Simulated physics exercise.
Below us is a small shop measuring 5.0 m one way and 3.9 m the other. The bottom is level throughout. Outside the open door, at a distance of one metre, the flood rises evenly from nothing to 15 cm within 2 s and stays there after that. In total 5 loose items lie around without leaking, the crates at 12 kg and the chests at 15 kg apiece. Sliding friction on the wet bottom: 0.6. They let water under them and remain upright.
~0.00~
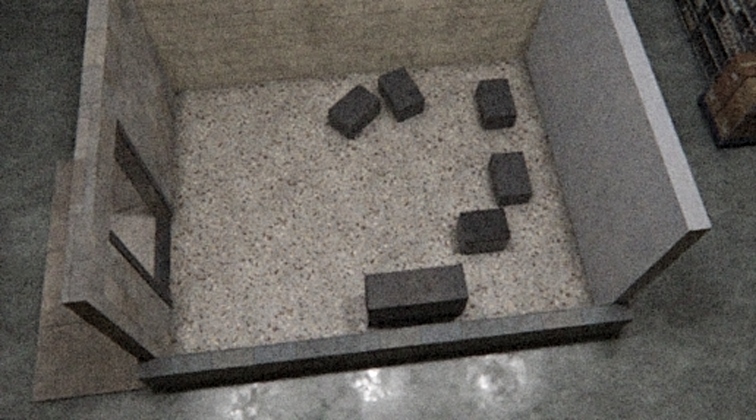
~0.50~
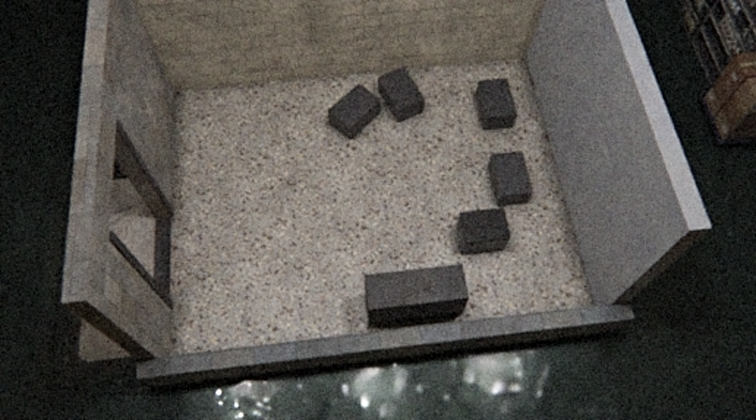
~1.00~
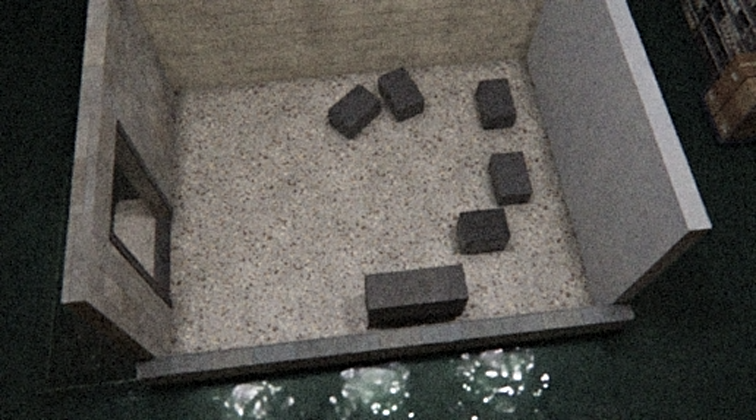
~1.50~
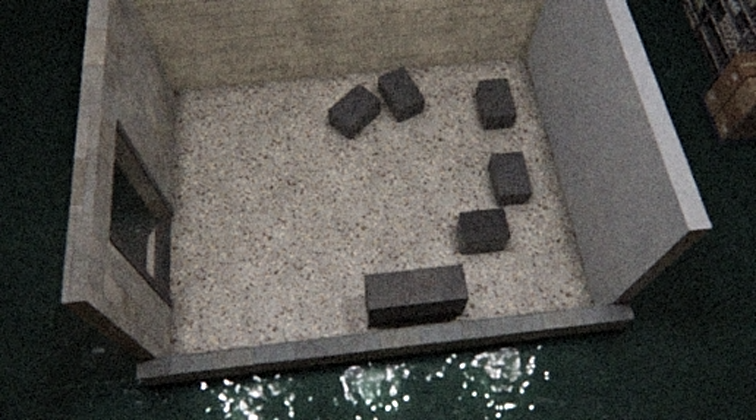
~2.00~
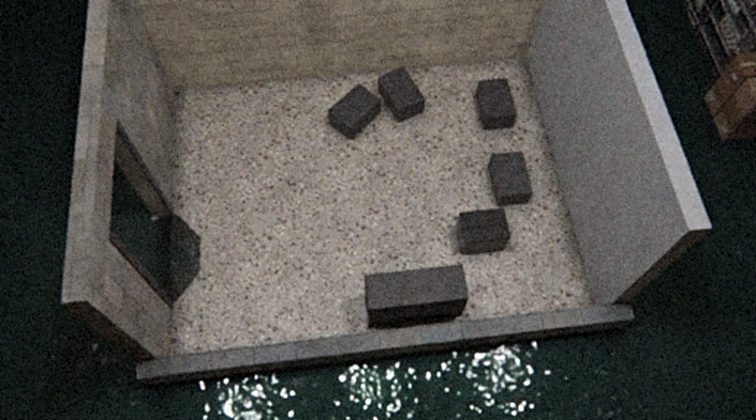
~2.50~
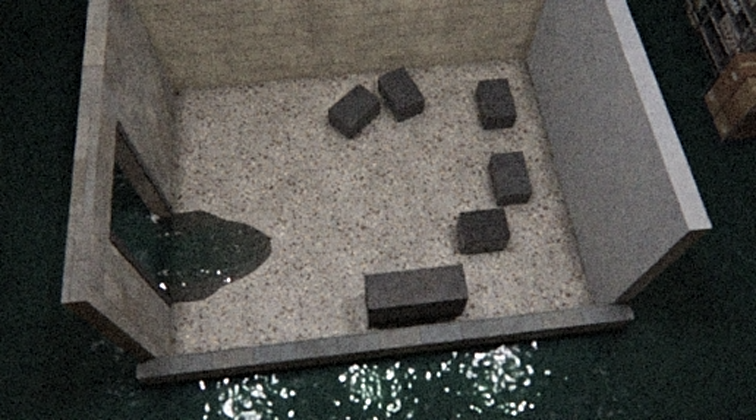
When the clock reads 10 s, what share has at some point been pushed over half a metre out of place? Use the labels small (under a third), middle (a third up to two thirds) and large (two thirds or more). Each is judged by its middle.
Small.
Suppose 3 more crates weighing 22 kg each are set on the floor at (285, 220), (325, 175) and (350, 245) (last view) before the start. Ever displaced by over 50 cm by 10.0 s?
One by one, in that order: Below it, below it, below it.
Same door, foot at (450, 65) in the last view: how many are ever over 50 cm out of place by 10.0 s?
In that case the number is 2.
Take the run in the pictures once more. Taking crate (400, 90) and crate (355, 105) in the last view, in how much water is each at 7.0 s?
Some 1 cm at the first, some 2 cm at the second.
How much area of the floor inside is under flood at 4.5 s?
That flooded area is roughly 10.0 m2.
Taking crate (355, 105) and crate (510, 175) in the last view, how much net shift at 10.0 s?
The first is 0 cm from its start, the second 10 cm.
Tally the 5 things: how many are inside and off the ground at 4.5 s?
At that instant the tally stands at 0.
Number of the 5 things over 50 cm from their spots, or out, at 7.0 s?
0.
After 3.5 s 0 of 5 are over 50 cm from their spots; 0 afloat.
After 4.5 s 0 of 5 are over 50 cm from their spots; 0 afloat.
After 7.0 s 0 of 5 are over 50 cm from their spots; 0 afloat.
After 10.0 s 0 of 5 are over 50 cm from their spots, and 0 have been at some point; 2 afloat.
